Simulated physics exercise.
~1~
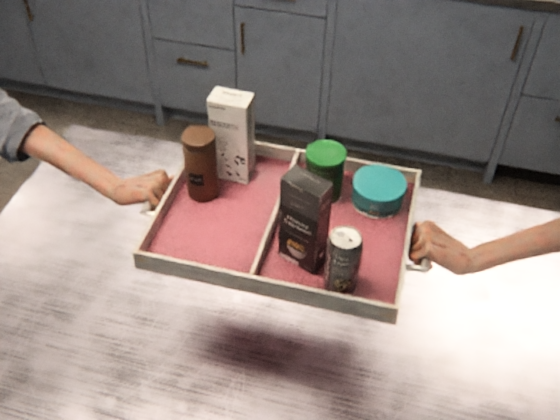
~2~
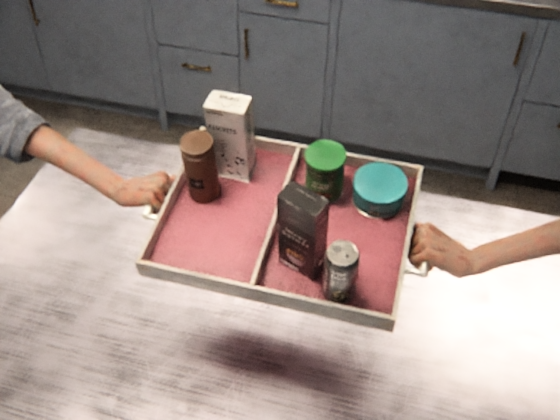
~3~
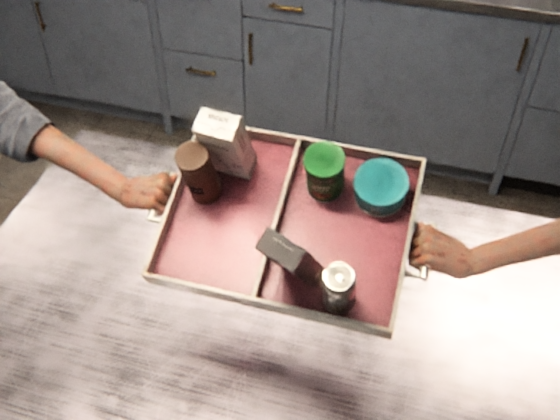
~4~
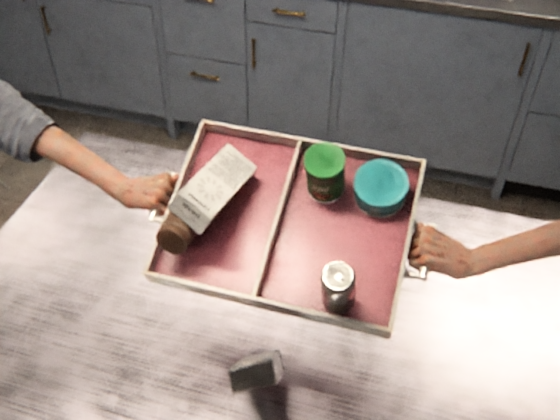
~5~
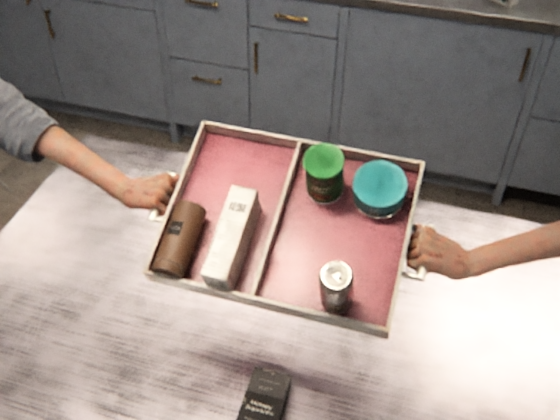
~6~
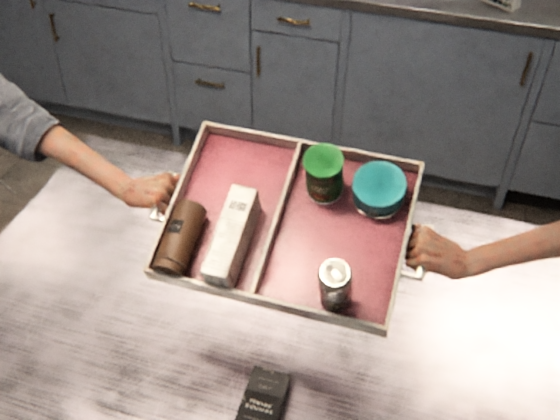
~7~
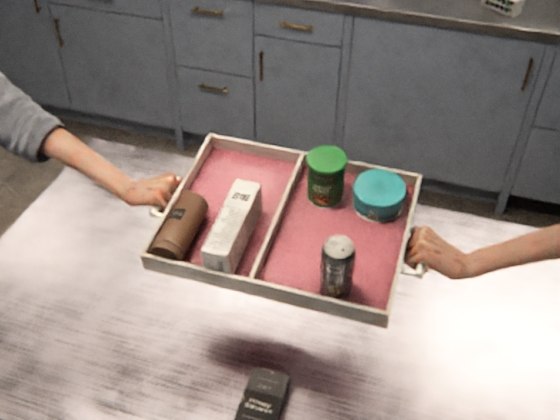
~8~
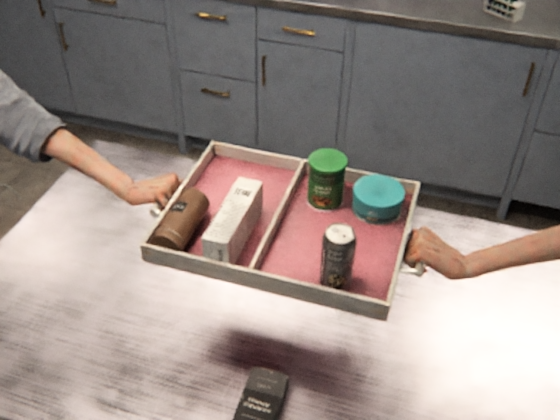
We see two hands tip a divided tray of containers toward the viewer, sending a black packet over the near rim while a white packet and brown jar topple inside; the tray levels again, with the grey can, green tin and turquoise tub still standing.
